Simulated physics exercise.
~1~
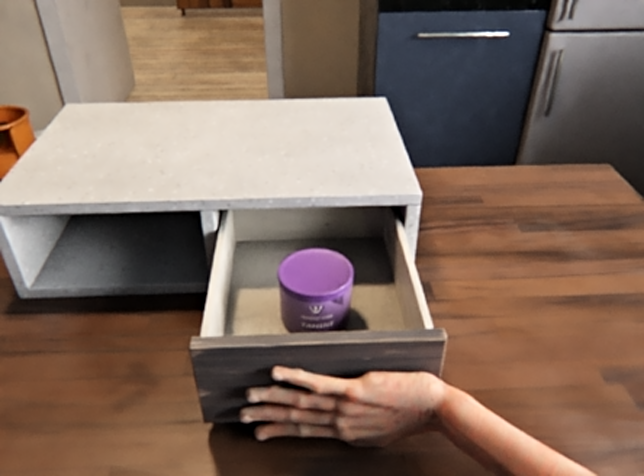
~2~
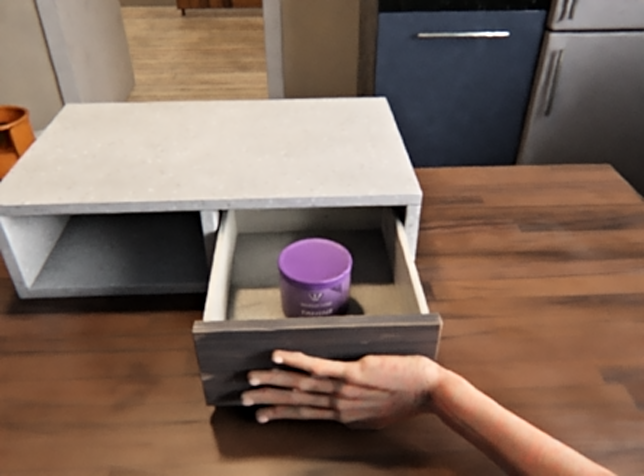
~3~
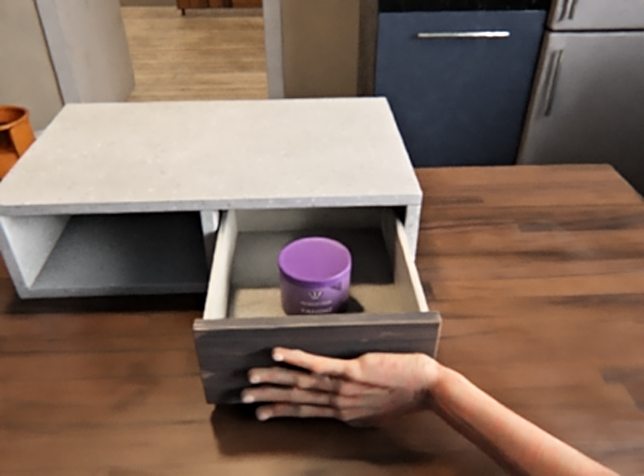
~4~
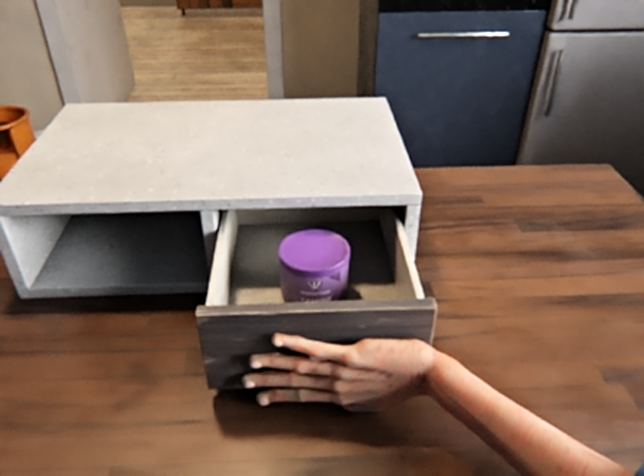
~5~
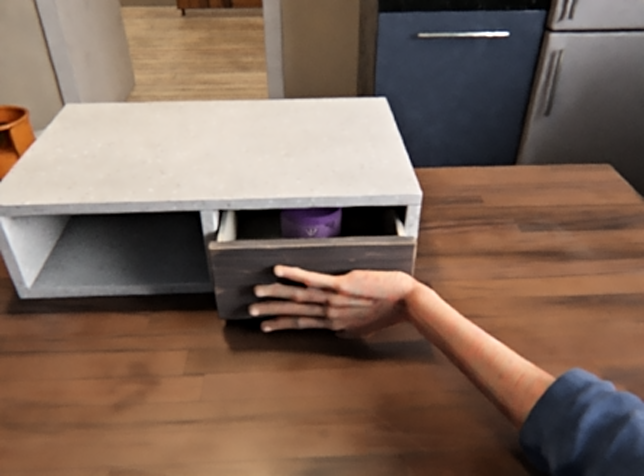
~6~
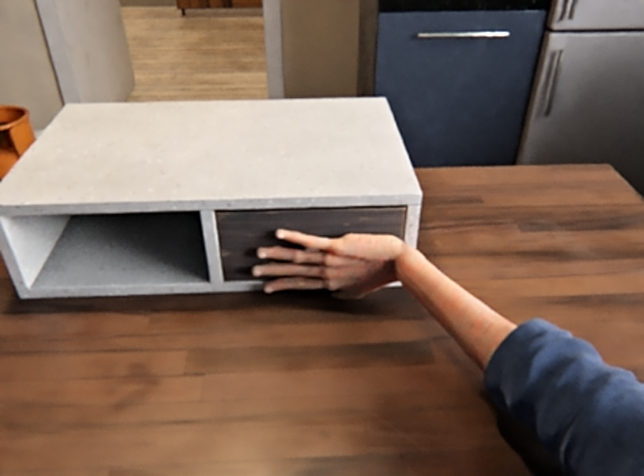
In the video, a hand rests against the front of an open drawer holding a purple tub in a low pale cabinet on a wooden table. It pushes the drawer inward, slowly at first, until the tub disappears from view and the drawer closes fully.
